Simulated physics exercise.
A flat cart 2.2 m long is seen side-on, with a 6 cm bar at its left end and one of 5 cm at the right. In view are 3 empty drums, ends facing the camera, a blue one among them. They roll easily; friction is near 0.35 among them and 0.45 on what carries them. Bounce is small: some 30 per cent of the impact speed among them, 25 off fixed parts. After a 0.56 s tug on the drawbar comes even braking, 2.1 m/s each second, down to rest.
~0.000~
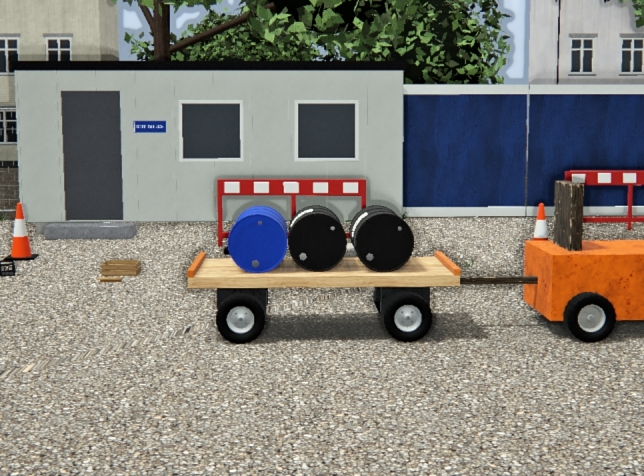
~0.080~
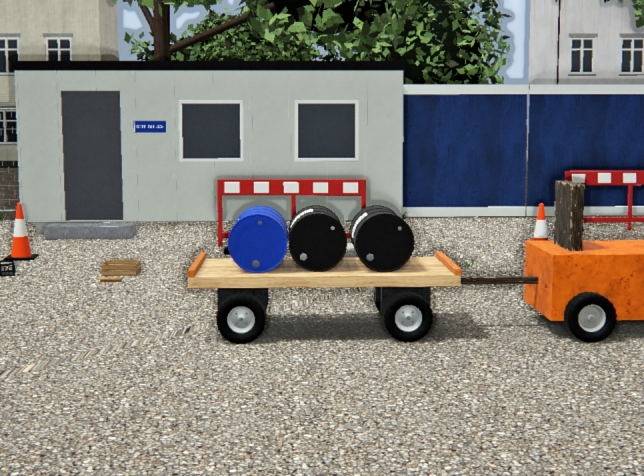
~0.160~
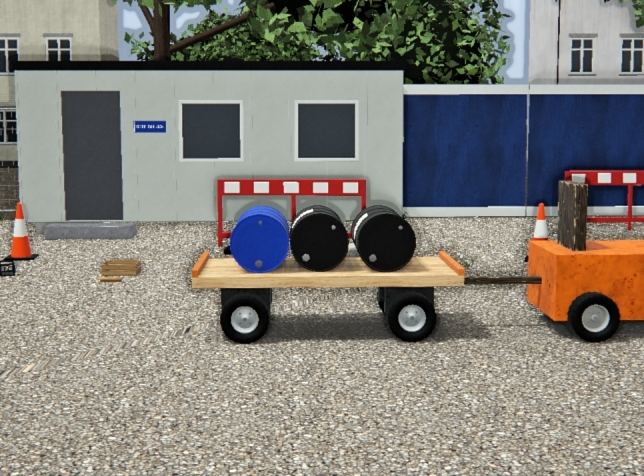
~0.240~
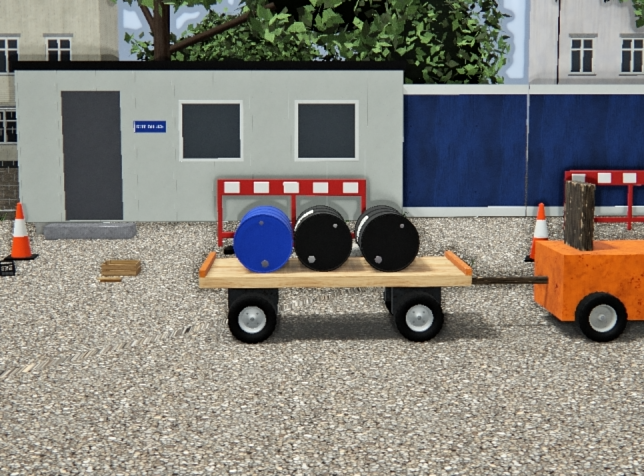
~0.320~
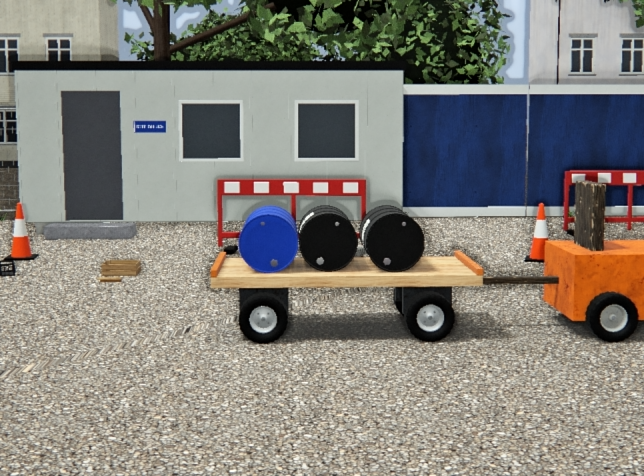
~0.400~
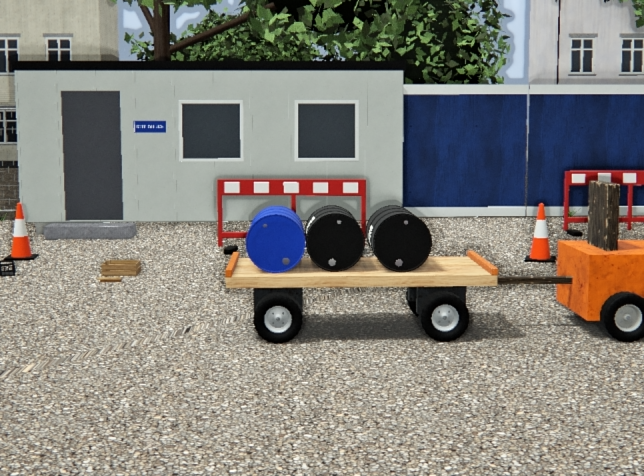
Three drums, one blue and two black, sat on a flat wooden cart as an orange vehicle pulled it slowly to the right across gravel, the drums shifting slightly back toward the cart's left end.
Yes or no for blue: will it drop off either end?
The blue drum leaves by one end.
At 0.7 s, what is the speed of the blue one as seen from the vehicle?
About 0.8 m/s.
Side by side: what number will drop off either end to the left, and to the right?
On the left 1, on the right 0.
After 0.7 s, blue is on the deck, 5 cm from the left bar, rolling left along the cart; 0 over a bar so far.
After 1.0 s, blue is over the left bar and falling; 1 over a bar so far.
At rest (5.7 s), blue is over the left bar and down; 1 over a bar so far.
